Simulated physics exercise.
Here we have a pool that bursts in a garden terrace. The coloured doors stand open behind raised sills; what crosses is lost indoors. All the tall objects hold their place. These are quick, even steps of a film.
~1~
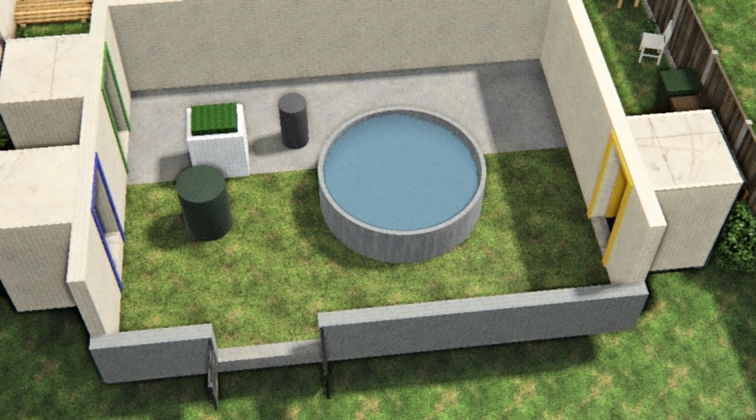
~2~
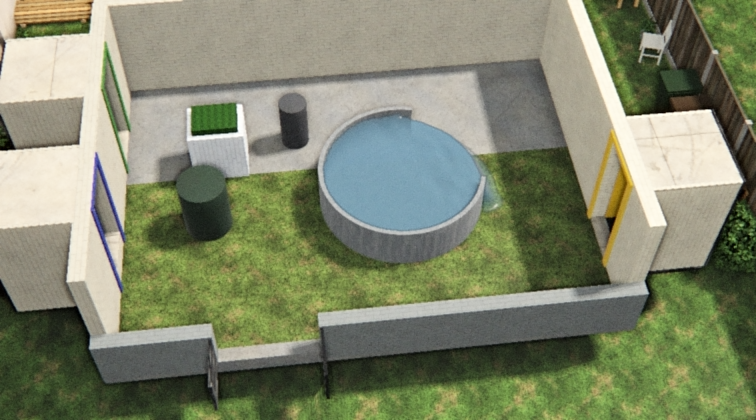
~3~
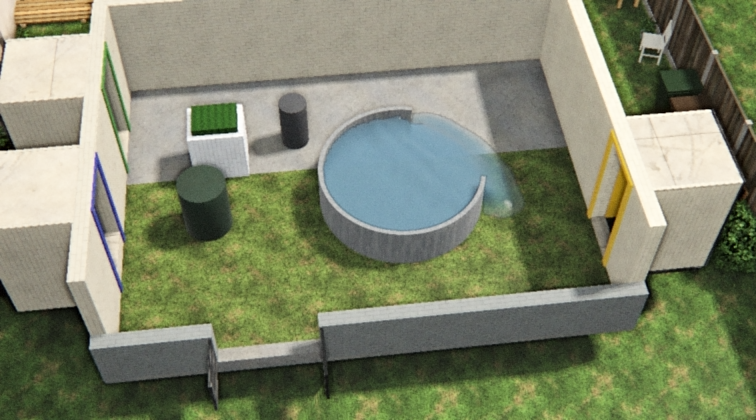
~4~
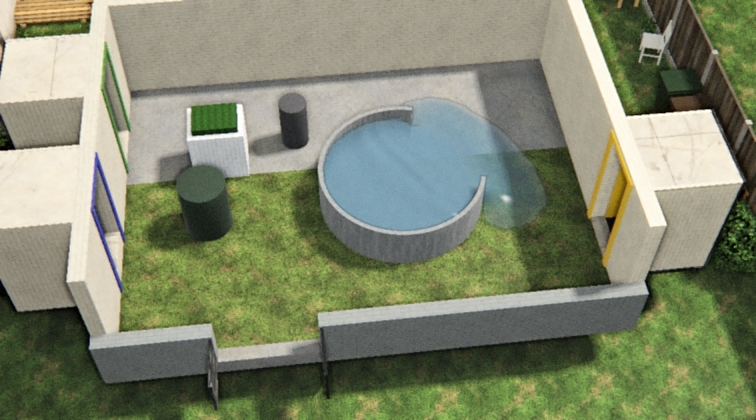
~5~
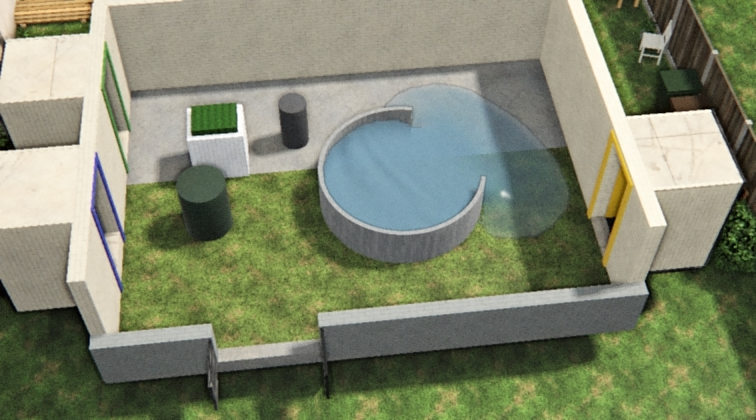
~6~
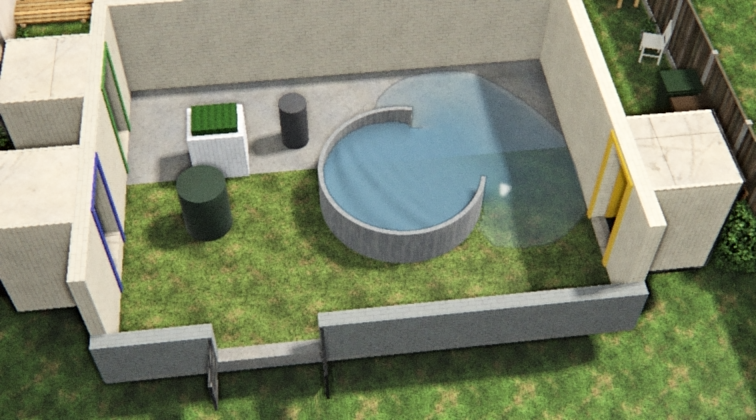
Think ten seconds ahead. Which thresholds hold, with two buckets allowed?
In the end: The blue door admits no more than that; the yellow door lets in a lot; the green door lets in a lot.
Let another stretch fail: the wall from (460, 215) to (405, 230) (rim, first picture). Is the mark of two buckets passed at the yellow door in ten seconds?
Then: The yellow one goes over.
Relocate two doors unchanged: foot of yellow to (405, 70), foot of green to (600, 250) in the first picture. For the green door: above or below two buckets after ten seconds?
My reading: The green one floods.
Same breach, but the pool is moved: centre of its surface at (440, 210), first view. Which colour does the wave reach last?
Last comes the blue one.
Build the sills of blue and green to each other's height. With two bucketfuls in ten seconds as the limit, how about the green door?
Then: Green takes less.
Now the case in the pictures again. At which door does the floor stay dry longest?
Last comes the blue door.
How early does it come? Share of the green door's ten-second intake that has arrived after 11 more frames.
About 0 per cent.
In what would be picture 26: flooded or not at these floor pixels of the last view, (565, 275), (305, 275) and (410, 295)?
One after the other: Flooded, clear, free of water.
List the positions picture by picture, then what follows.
In the first frame, still water in the pool at (402, 170).
In the second frame, the front is at a hidden place, out from the gap at (461, 152).
In the third frame, water pours out at (461, 155) and has run to (518, 207).
In the fourth frame, water pours out at (461, 156) and has run to (528, 220).
In the fifth frame, water pours out at (461, 156) and has run to (547, 224).
In the sixth frame, the front is at (585, 201), out from the gap at (461, 156).
A moment on, water covers 25 % of the floor; the blue door not reached, the yellow door under two buckets in, the green door not reached.
Next, water covers 30 % of the floor; the blue door not reached, the yellow door under two buckets in, the green door not reached.
Then, water covers 45 % of the floor; the blue door not reached, the yellow door over two buckets in, the green door not reached.
Later, water covers 75 % of the floor; the blue door not reached, the yellow door over two buckets in, the green door over two buckets in.
In the end, water covers 100 % of the floor; the blue door wet at the sill, nothing in, the yellow door far over two buckets in, the green door far over two buckets in.
